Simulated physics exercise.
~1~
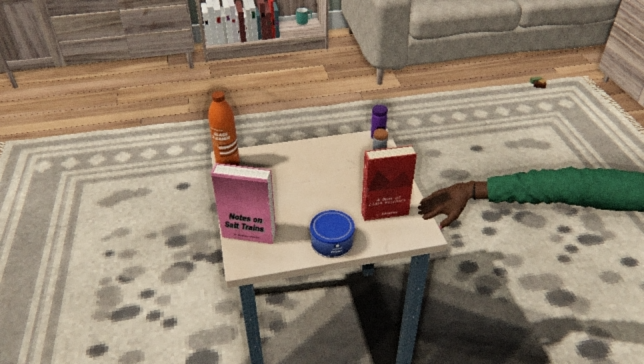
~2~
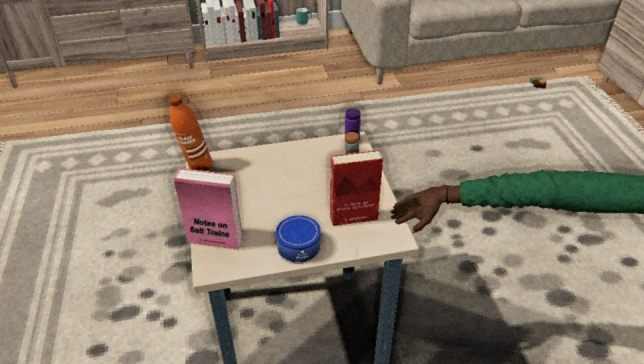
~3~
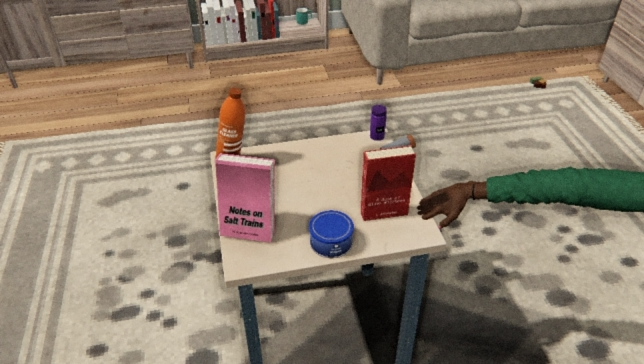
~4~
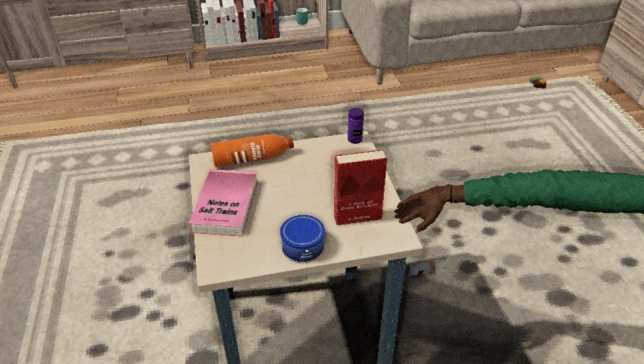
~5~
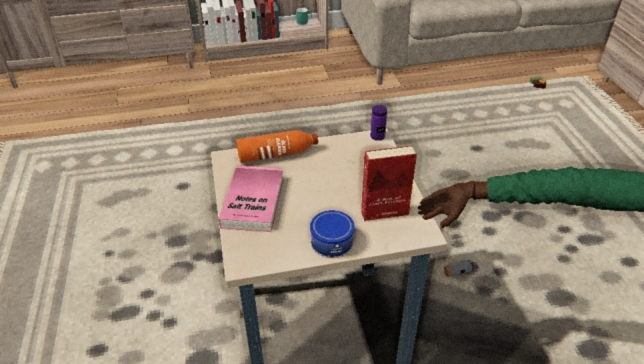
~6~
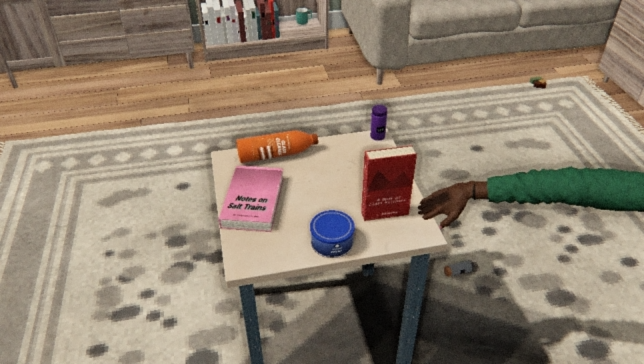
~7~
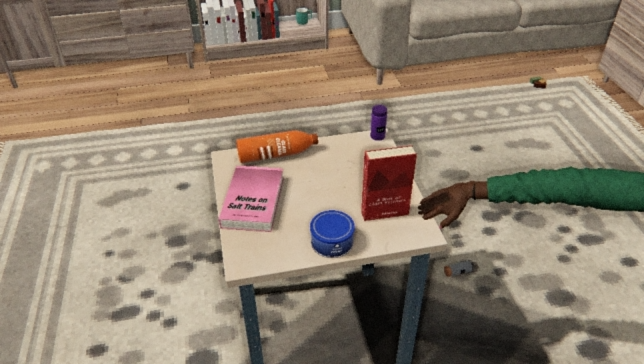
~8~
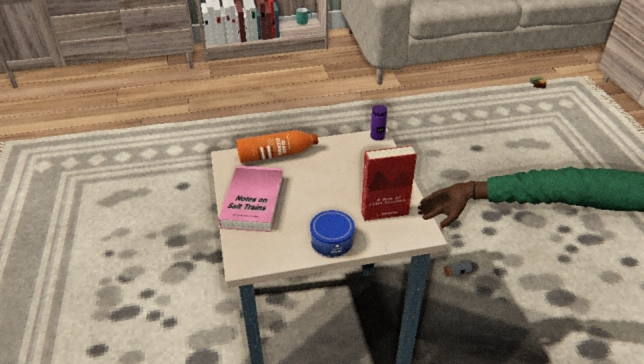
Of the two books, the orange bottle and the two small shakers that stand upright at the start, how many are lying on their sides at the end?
Three of them end up on their sides. The pink book and the orange bottle lie on the table, and the grey shaker lies on the rug.
